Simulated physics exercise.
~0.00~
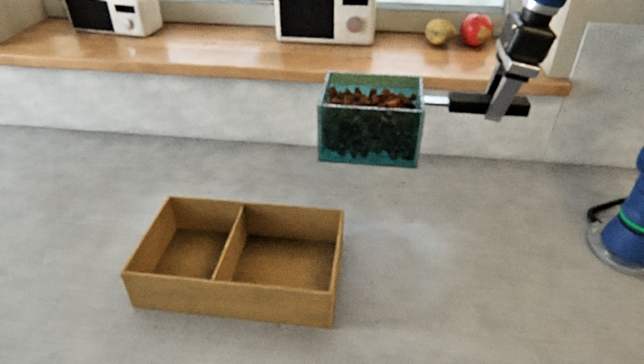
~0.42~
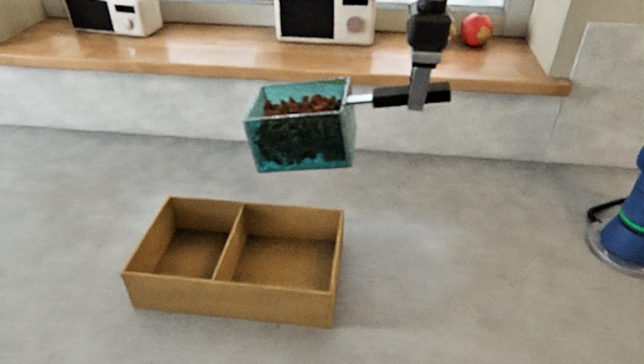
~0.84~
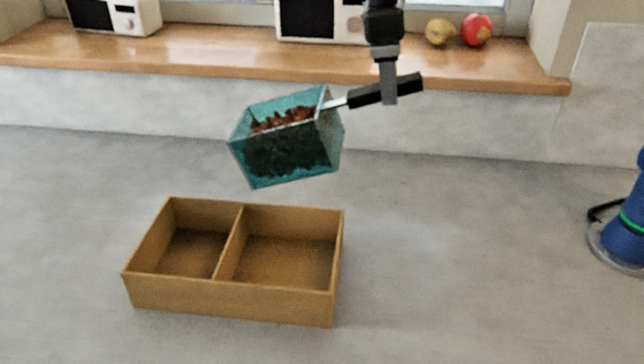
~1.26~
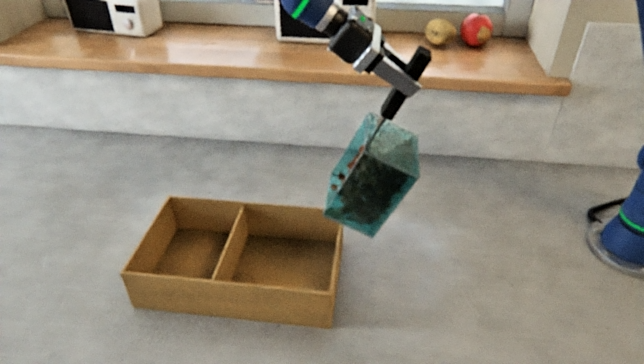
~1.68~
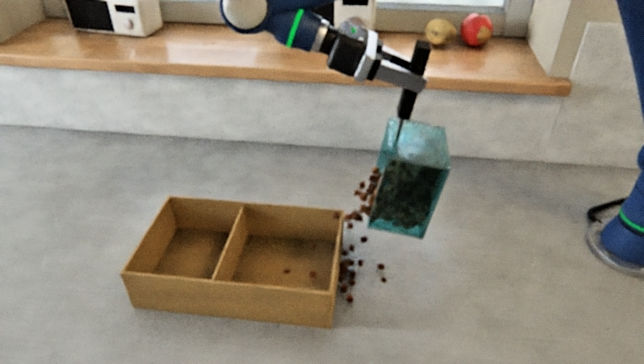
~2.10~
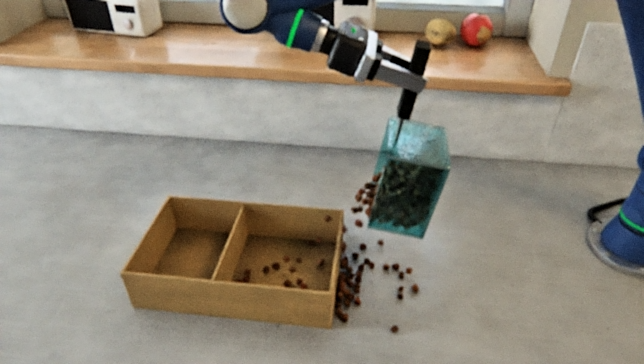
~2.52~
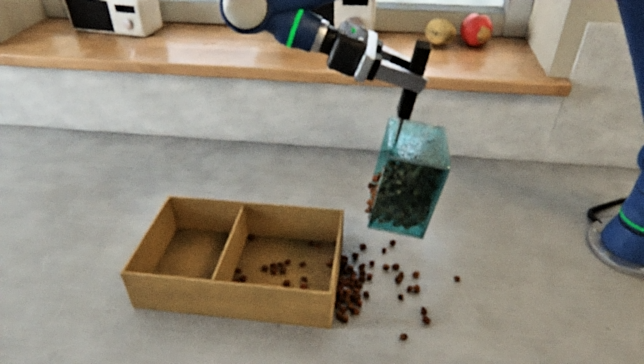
A robot gripper carried a teal see-through box of brown pellets left above a divided tan crate, then swung back right while tipping it steeply, spilling some into the crate's right section and more onto the table beside it, with many still inside the box.
